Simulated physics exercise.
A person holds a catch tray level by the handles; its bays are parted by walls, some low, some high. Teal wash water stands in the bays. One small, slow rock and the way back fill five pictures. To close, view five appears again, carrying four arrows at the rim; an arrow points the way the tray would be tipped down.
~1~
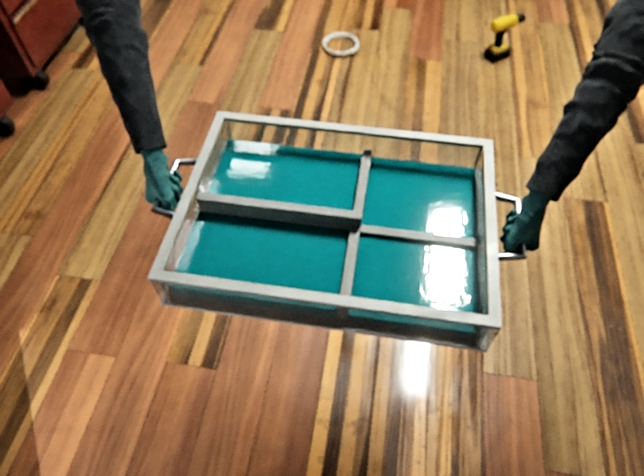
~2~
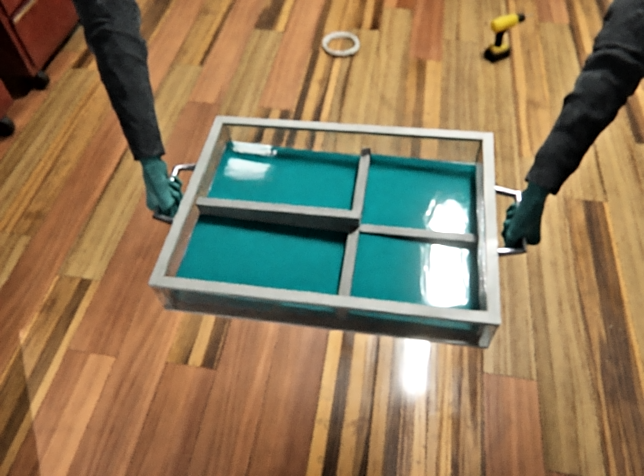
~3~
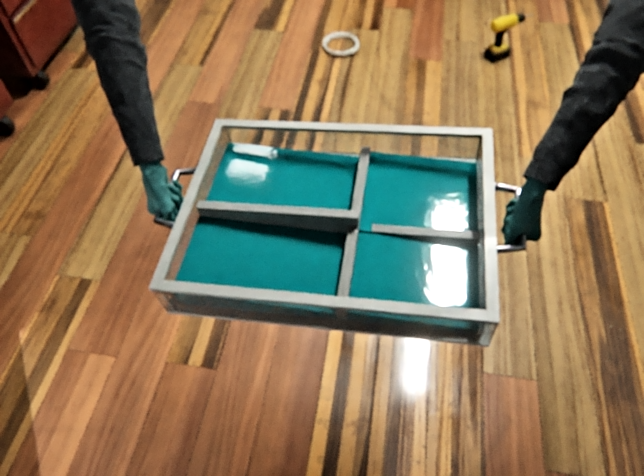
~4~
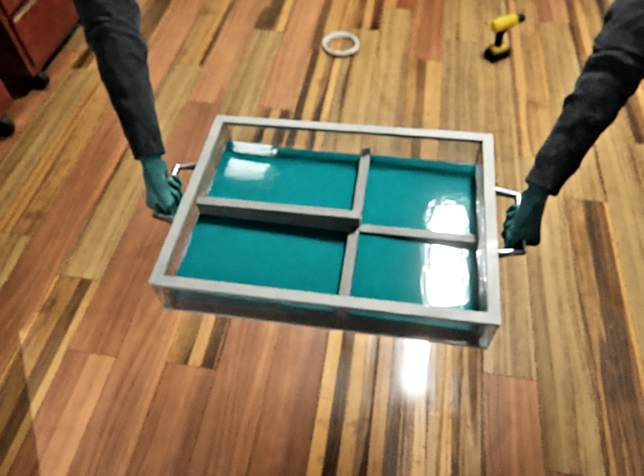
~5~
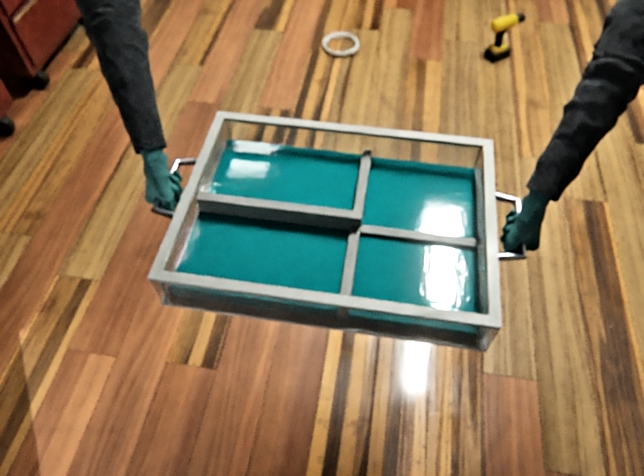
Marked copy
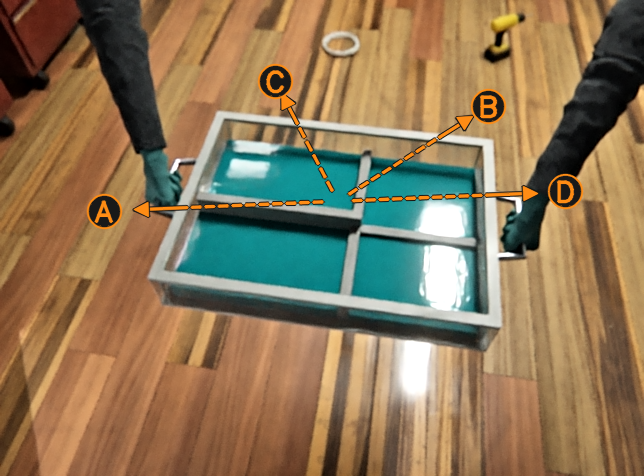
Gloved hands tilt a divided tray of teal liquid slightly left, then level it again.
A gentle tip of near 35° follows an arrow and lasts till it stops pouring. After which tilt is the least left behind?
Direction B.
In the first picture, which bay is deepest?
The front left bay.
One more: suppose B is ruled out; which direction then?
The answer is C.
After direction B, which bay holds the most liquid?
It is the back right one.
On the marked copy, A ends at (139, 209); B ends at (468, 119); C ends at (284, 98); D ends at (532, 193).
With A, about 33 % stays in the tray, the largest part in the front left bay.
With B, about 14 % stays in the tray, the largest part in the back right bay.
With C, about 21 % stays in the tray, the largest part in the back left bay.
With D, about 29 % stays in the tray, the largest part in the back right bay.
